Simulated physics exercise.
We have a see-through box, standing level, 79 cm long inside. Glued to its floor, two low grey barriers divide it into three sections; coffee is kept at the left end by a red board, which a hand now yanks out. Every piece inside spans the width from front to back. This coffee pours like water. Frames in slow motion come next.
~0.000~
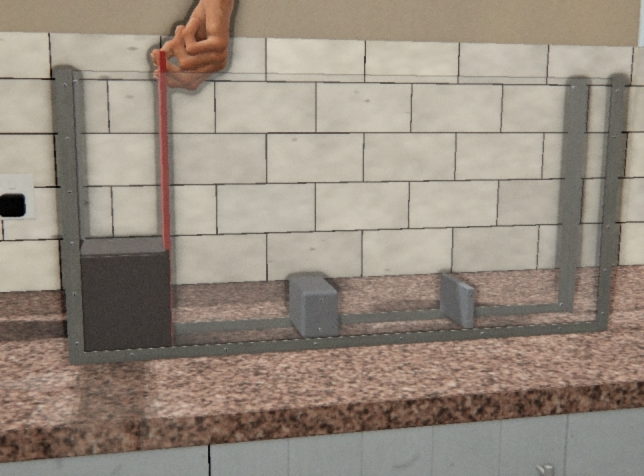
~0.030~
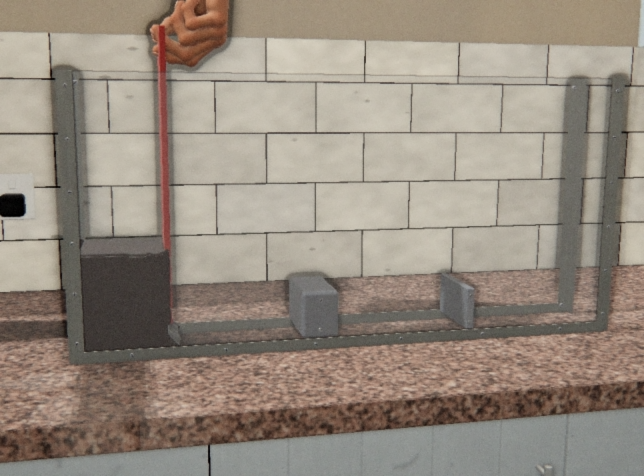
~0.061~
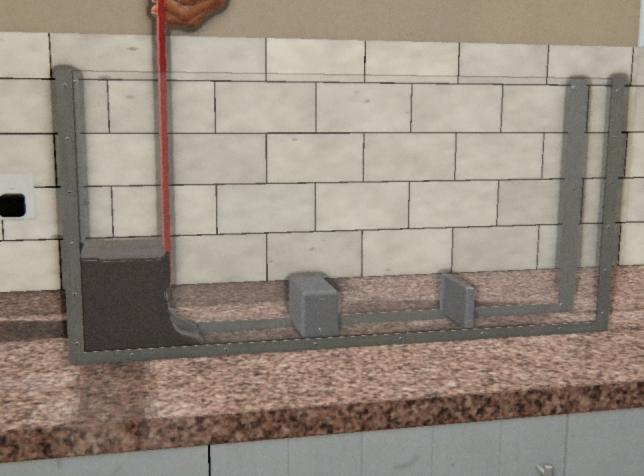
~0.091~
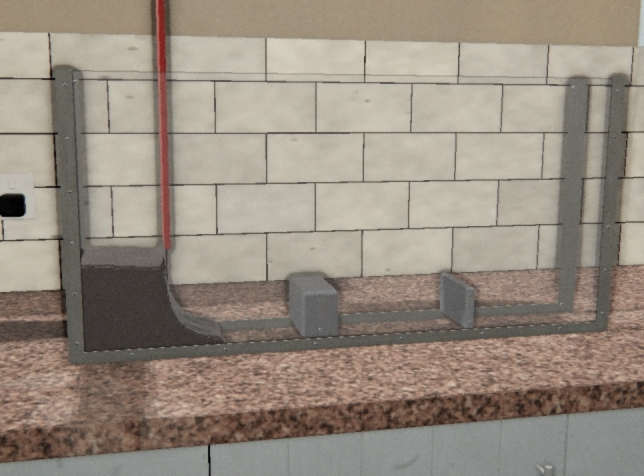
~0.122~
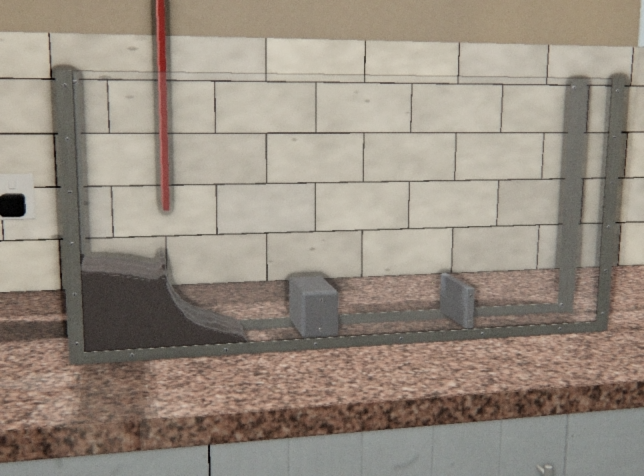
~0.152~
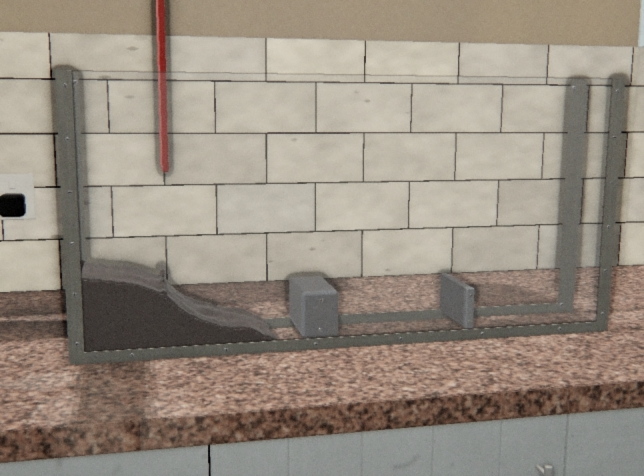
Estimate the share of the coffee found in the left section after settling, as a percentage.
I would say roughly 86 per cent of it.
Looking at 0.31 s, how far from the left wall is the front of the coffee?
By then it's made it to close to 32 cm from the left end.
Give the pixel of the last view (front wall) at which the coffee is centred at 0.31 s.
At about (203, 320).
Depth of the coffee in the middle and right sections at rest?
Taking them in turn, you get 1.0 cm and then 0.0 cm.
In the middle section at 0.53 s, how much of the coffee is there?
That share comes to around 10 percent, give or take.
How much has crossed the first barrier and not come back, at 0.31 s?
About 0 %.
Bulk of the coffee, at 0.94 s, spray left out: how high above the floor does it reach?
About 10.5 cm.
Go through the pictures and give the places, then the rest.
The surface at the left wall is at (87, 256); the front along the floor is at (167, 344); the board's lower edge is at (170, 345); the first barrier (broad) has its top at (321, 294); the second barrier (thin) has its top at (471, 290), in the first frame.
The surface at the left wall is at (87, 257); the front along the floor is at (179, 343); the board's lower edge is at (170, 322), in the second frame.
The surface at the left wall is at (87, 261); the front along the floor is at (200, 342); the board's lower edge is at (169, 285), in the third frame.
The surface at the left wall is at (88, 267); the front along the floor is at (222, 341); the board's lower edge is at (168, 247), in the fourth frame.
The surface at the left wall is at (88, 274); the front along the floor is at (245, 339); the board's lower edge is at (167, 209), in the fifth frame.
The surface at the left wall is at (88, 280); the front along the floor is at (270, 338); the board's lower edge is at (166, 170), in the sixth frame.
By 0.31 s 100 per cent is still short of the first barrier, 0 is over the second.
By 0.53 s 90 per cent is still short of the first barrier, 0 is over the second.
By 0.94 s 88 per cent is still short of the first barrier, 0 is over the second.
At rest it is 86 per cent left, 14 middle, 0 right.
